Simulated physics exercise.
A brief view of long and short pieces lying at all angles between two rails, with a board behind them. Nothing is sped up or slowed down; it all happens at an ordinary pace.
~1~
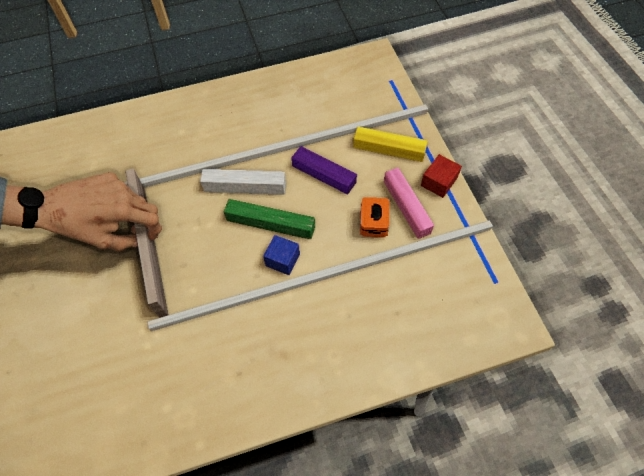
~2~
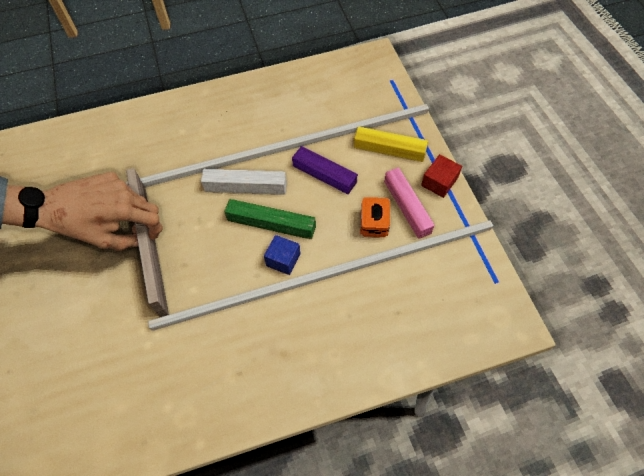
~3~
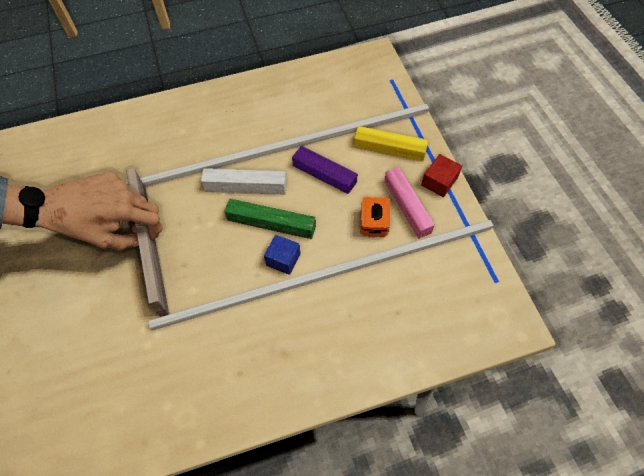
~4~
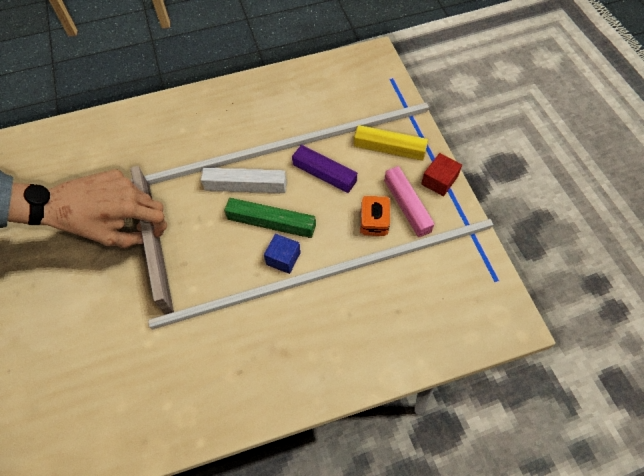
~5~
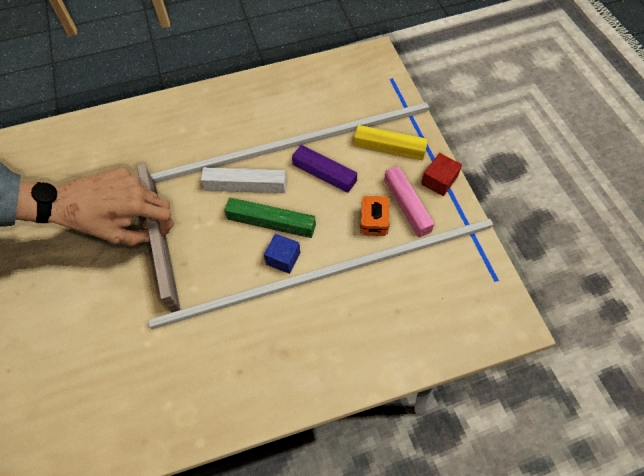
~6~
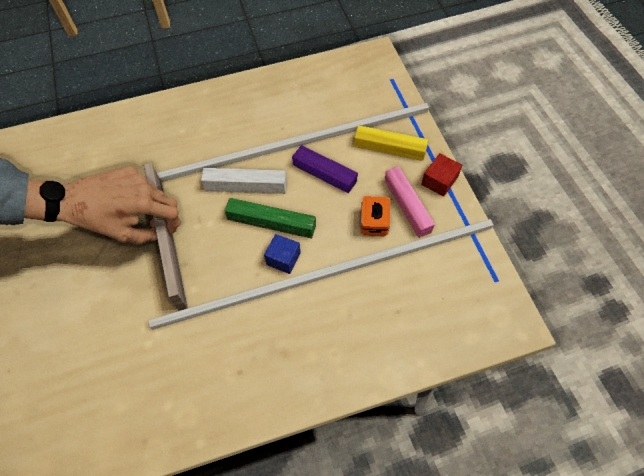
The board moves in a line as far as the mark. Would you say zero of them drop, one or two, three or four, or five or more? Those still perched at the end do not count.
I'd go with five or more.
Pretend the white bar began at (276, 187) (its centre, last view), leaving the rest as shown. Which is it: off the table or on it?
It topples off.
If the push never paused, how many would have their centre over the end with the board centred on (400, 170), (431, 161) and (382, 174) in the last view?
Past-the-end tally - position 1: 2, position 2: 5, position 3: 1.
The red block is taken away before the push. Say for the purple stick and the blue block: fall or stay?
The purple stick is gone, the blue block is still there.
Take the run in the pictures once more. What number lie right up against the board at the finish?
That makes 2.
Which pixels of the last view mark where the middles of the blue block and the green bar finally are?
Positions - first (477, 209), then (470, 176).
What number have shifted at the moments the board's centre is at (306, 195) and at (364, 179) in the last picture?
Up to then 5, and up to the other point 8.
A little later, none off yet; red block at rest near (442, 175); yellow stick at rest near (391, 143); pink stick at rest near (408, 201).
Next, none off yet; red block tilted well over near (475, 161); yellow stick shifted a little near (430, 136); pink stick shifted about its own width near (465, 178).
When it is over, the number that fall off is five or more; down, white bar, purple stick, orange case, pink stick, yellow stick and red block.
